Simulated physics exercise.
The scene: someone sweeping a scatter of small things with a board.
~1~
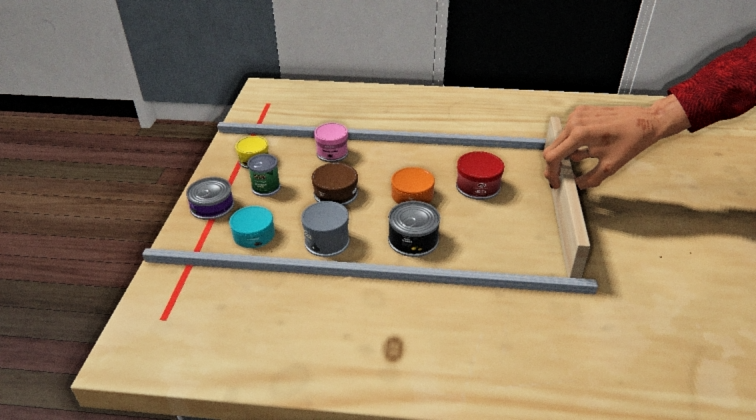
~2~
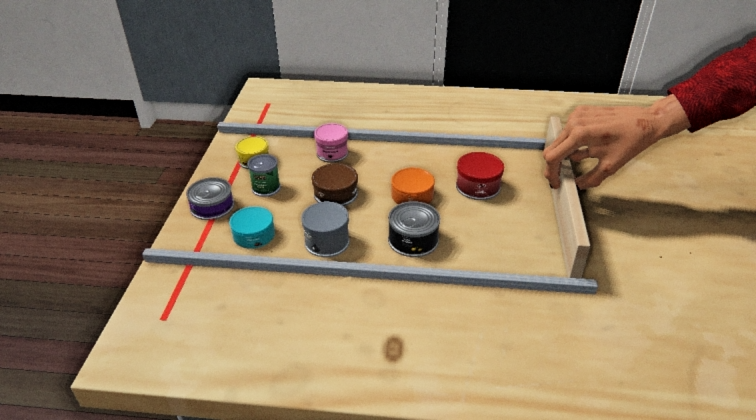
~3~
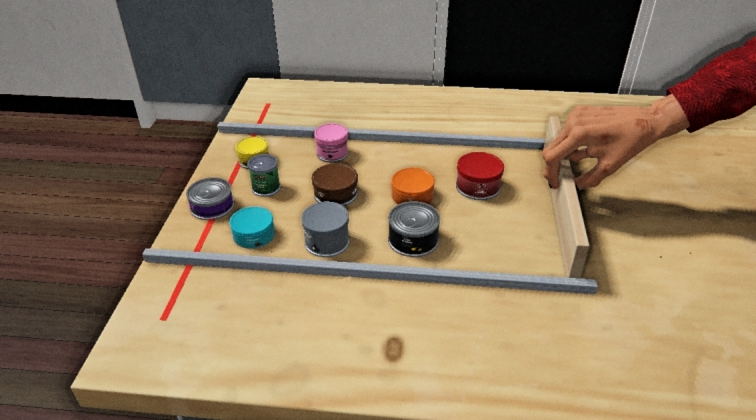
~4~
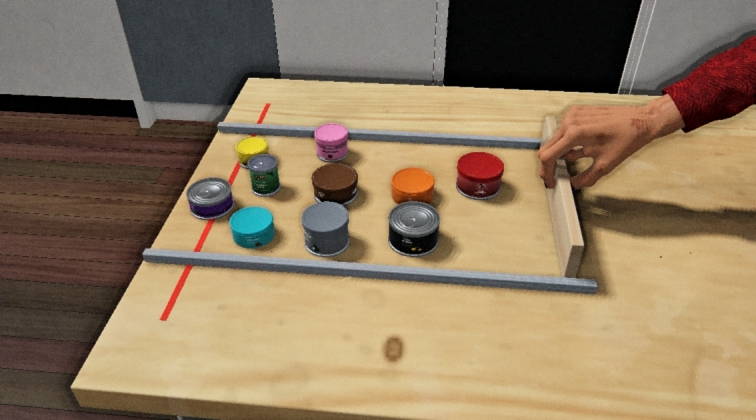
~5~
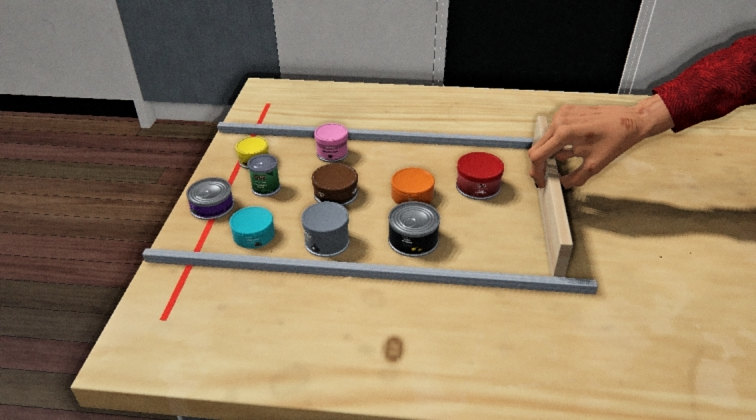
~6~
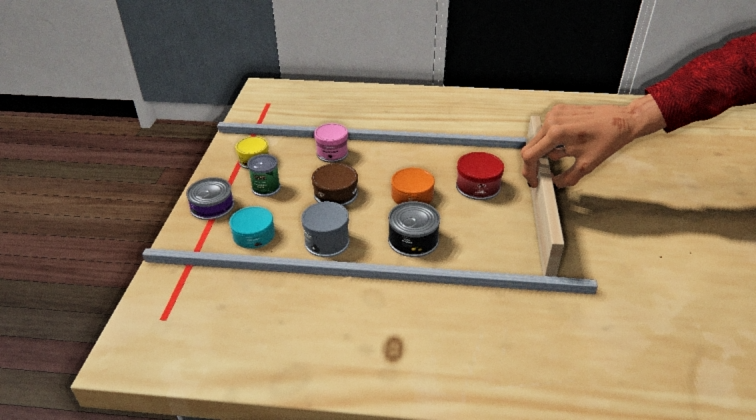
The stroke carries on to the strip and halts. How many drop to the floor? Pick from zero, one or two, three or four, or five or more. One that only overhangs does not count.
Outcome: The number that fall off is five or more.
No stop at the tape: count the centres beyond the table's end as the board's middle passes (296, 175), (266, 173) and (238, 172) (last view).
The counts: 0, 2 and 5.
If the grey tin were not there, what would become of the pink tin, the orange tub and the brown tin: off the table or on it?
The pink tin remains up; the orange tub holds on; the brown tin tumbles off.
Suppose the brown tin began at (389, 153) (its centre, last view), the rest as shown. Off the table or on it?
From there it is kept.
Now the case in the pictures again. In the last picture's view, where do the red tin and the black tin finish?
First (214, 158), then (184, 212).
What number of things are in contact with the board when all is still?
In contact: 4.
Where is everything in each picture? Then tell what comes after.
Purple pot (211, 198); yellow tin (253, 152); green tin (264, 175); board (564, 191); tape (227, 189), in the first picture.
Yellow tin (253, 153); red tin (479, 176), in the second picture.
Green tin (264, 176); orange tub (413, 188), in the third picture.
Purple pot (211, 198); brown tin (335, 185), in the fourth picture.
Yellow tin (253, 153); grey tin (326, 229), in the fifth picture.
Purple pot (211, 198); yellow tin (253, 153); green tin (264, 176); board (541, 189); tape (227, 189), in the sixth picture.
A little later, none off yet; purple pot at rest near (211, 198); yellow tin at rest near (253, 153); green tin at rest near (264, 176).
When it is over, the number that fall off is five or more; down, grey tin, brown tin, turquoise tub, green tin, yellow tin and purple pot.
